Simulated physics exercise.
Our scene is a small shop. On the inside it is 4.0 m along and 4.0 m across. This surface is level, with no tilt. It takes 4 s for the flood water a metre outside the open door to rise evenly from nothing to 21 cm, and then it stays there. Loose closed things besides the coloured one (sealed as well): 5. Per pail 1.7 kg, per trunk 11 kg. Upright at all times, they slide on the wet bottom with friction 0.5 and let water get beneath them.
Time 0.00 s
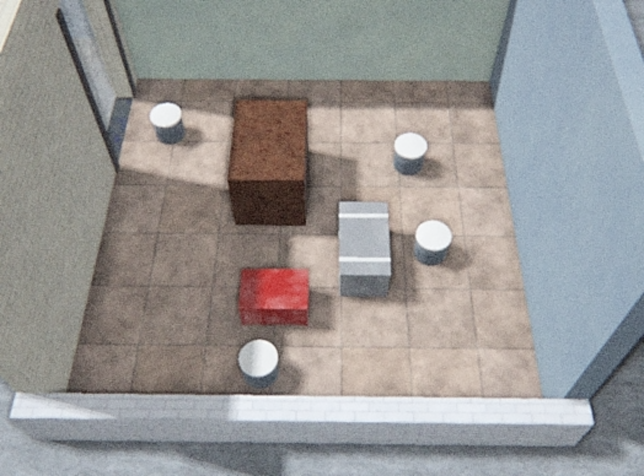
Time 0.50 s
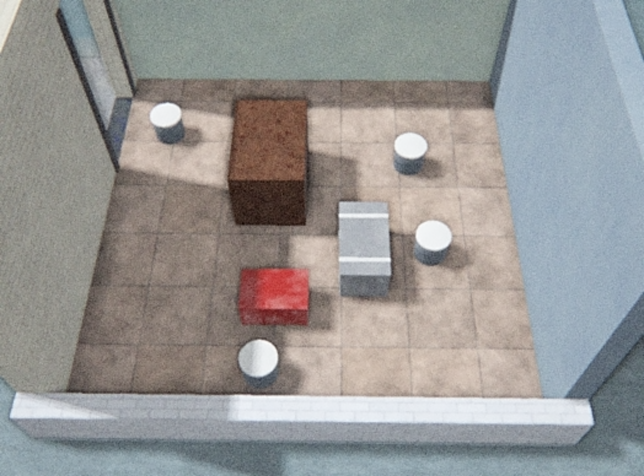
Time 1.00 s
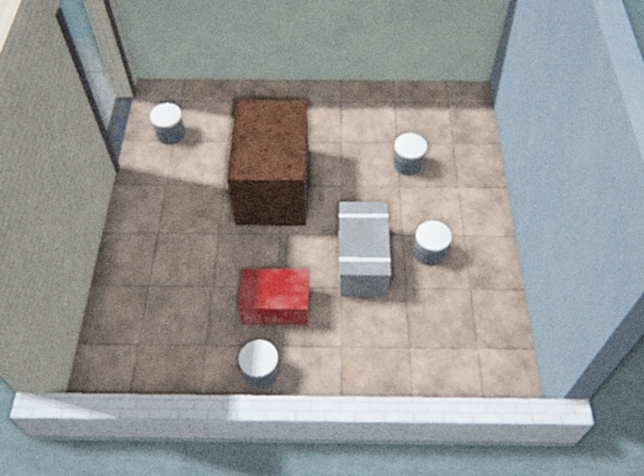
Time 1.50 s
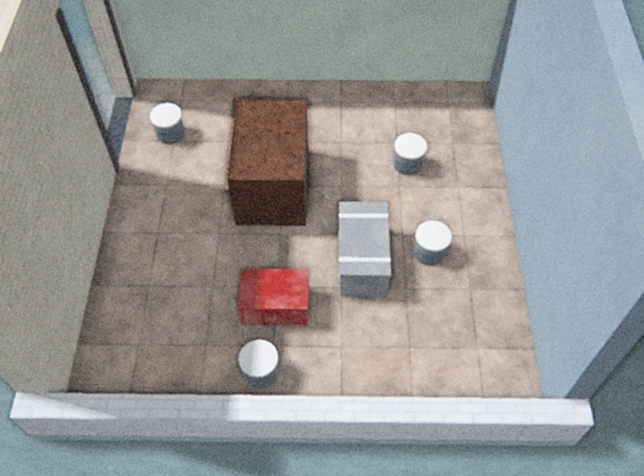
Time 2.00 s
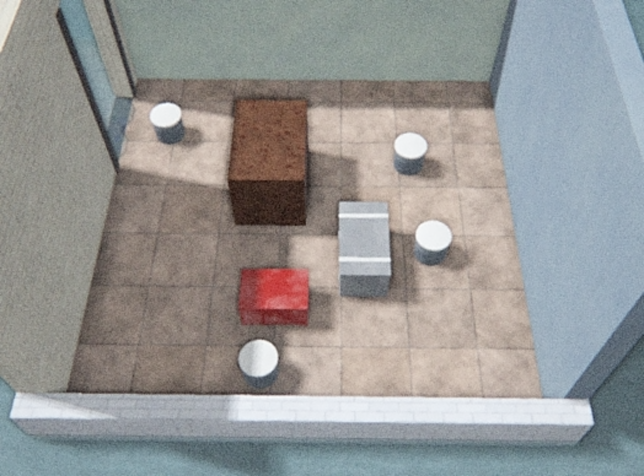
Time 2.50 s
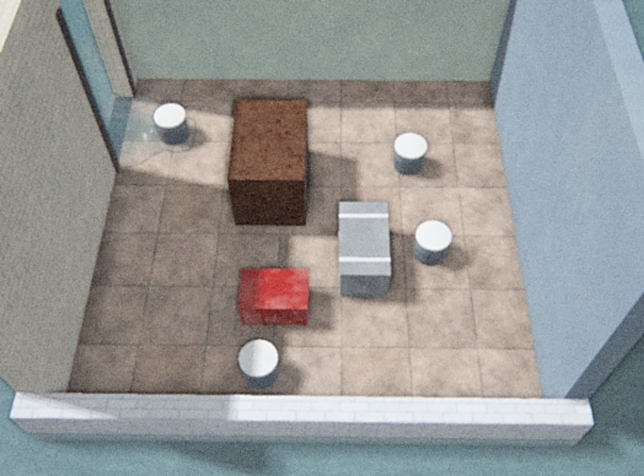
The video shows a small shop from above, holding a red crate, a large brown block, a grey trunk and four pails; water covers the ground outside, then enters through the left doorway, while the crate stays still.
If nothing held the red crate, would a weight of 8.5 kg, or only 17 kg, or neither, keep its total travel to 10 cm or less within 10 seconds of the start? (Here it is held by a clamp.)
8.5 kg would.
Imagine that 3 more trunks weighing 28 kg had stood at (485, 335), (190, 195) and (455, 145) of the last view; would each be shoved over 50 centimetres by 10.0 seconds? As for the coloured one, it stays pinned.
Order as asked: Stays within / stays within / goes beyond.
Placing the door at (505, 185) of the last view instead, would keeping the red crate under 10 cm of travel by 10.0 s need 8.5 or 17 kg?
In that case neither load is enough.
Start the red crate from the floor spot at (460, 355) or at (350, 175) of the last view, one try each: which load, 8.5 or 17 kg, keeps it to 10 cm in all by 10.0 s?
Going in order: Neither weight works, both weights work.
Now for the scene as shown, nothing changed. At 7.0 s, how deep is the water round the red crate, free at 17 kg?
Depth: Approx. 2 cm.
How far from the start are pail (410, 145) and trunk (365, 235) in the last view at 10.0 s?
In that order: 200 cm, 10 cm.
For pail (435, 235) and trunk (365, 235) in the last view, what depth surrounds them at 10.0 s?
I'd put it at 8 cm and 3 cm respectively.
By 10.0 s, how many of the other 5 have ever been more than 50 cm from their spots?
I make it 3.
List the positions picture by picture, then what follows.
The first picture shows the red crate at (274, 289), on the bottom; water covers 0.0 m2; 0 of 6 have shifted.
The second picture shows the red crate at (274, 289) rests on the ground; water covers 0.0 m2; 0 of 6 have shifted.
The third picture shows the red crate at (274, 289), on the bottom; water covers 0.0 m2; 0 of 6 have shifted.
The fourth picture shows the red crate at (274, 289), on the bottom; 0.0 m2 under water; 0 of 6 have shifted.
The fifth picture shows the red crate at (274, 289), on the bottom; water covers 0.0 m2; 0 of 6 have shifted.
The sixth picture shows the red crate at (274, 289) rests on the ground; water covers 0.4 m2; 0 of 6 have shifted.
After 3.5 s the red crate would be 0 cm from its start with 8.5 kg and 0 cm from its start with 17 kg; 0 cm of water round it then.
After 4.5 s the red crate would be 0 cm from its start with 8.5 kg and 0 cm from its start with 17 kg; 0 cm of water round it then.
After 7.0 s the red crate would be 0 cm from its start with 8.5 kg and 0 cm from its start with 17 kg; 2 cm of water round it then.
After 10.0 s the red crate would be 1 cm from its start with 8.5 kg and 0 cm from its start with 17 kg; 4 cm of water round it then.
